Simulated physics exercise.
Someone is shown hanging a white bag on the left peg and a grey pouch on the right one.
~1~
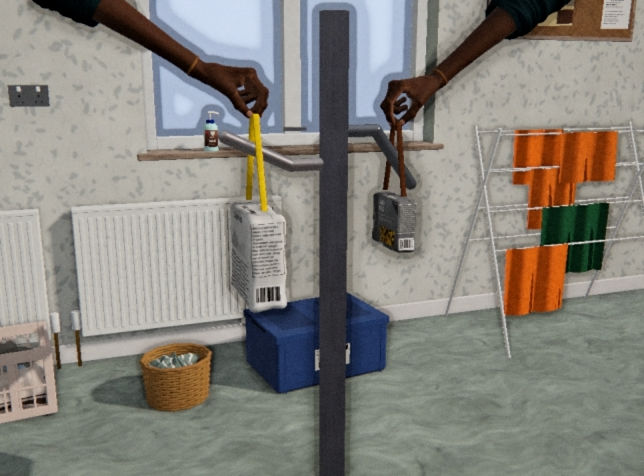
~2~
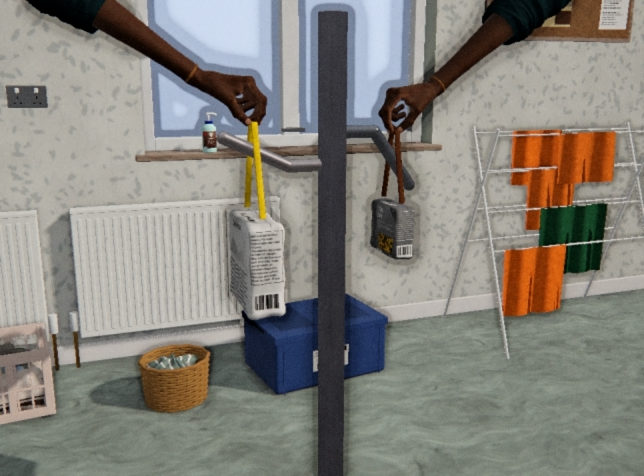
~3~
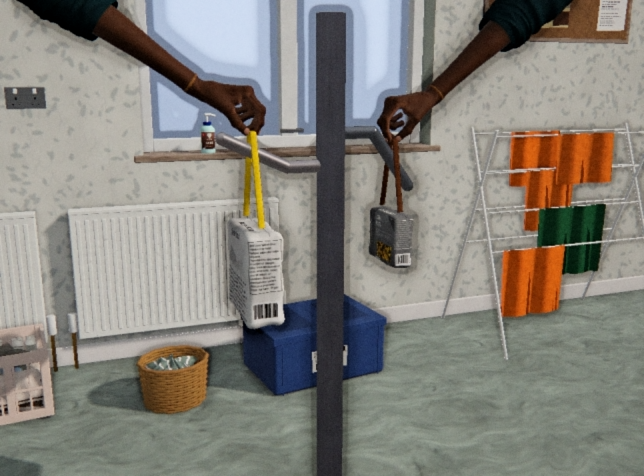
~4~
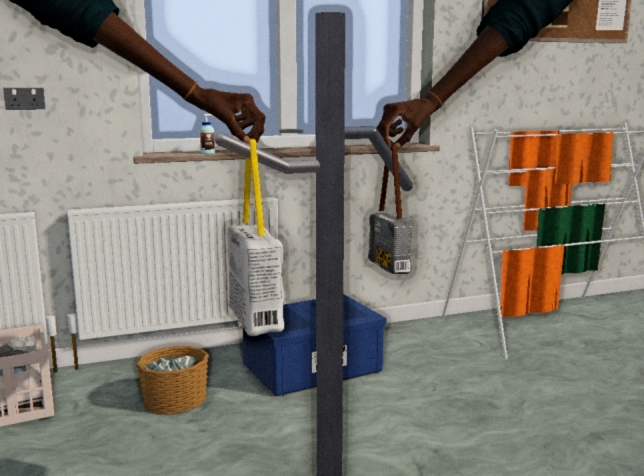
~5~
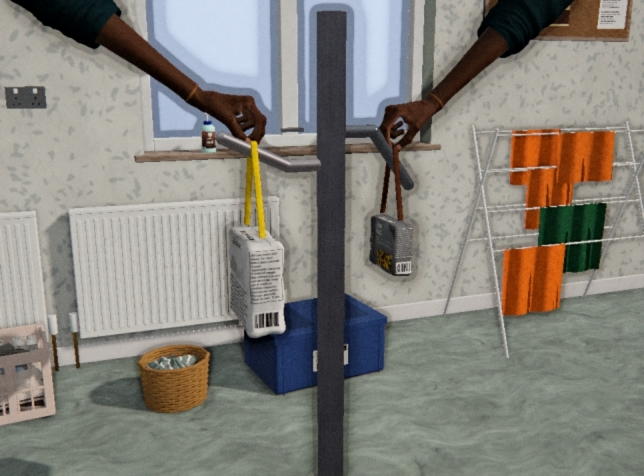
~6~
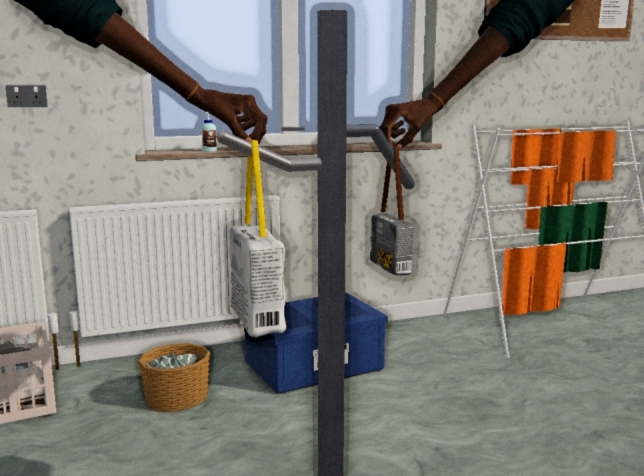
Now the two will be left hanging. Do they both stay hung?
The white bag does. The grey pouch does not.
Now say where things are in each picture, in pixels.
The first picture shows white bag (258, 254); grey pouch (393, 221); left peg tip (225, 137); right peg tip (410, 184).
The second picture shows white bag (256, 262); grey pouch (392, 228).
The third picture shows white bag (255, 270); grey pouch (390, 236).
The fourth picture shows white bag (255, 277); grey pouch (390, 243).
The fifth picture shows white bag (256, 279); grey pouch (391, 244).
The sixth picture shows white bag (257, 278); grey pouch (391, 244); left peg tip (223, 137), pointing up; right peg tip (409, 184), sloping steeply down.
Then, 0.34 s past the final frame, white bag on its peg near (259, 281); grey pouch falling near (392, 378).
Then, 0.54 s past the final frame, white bag on its peg near (265, 282); grey pouch on the floor.
When it is over, white bag on its peg near (267, 283); grey pouch on the floor. The white bag holds on and the grey pouch comes down.
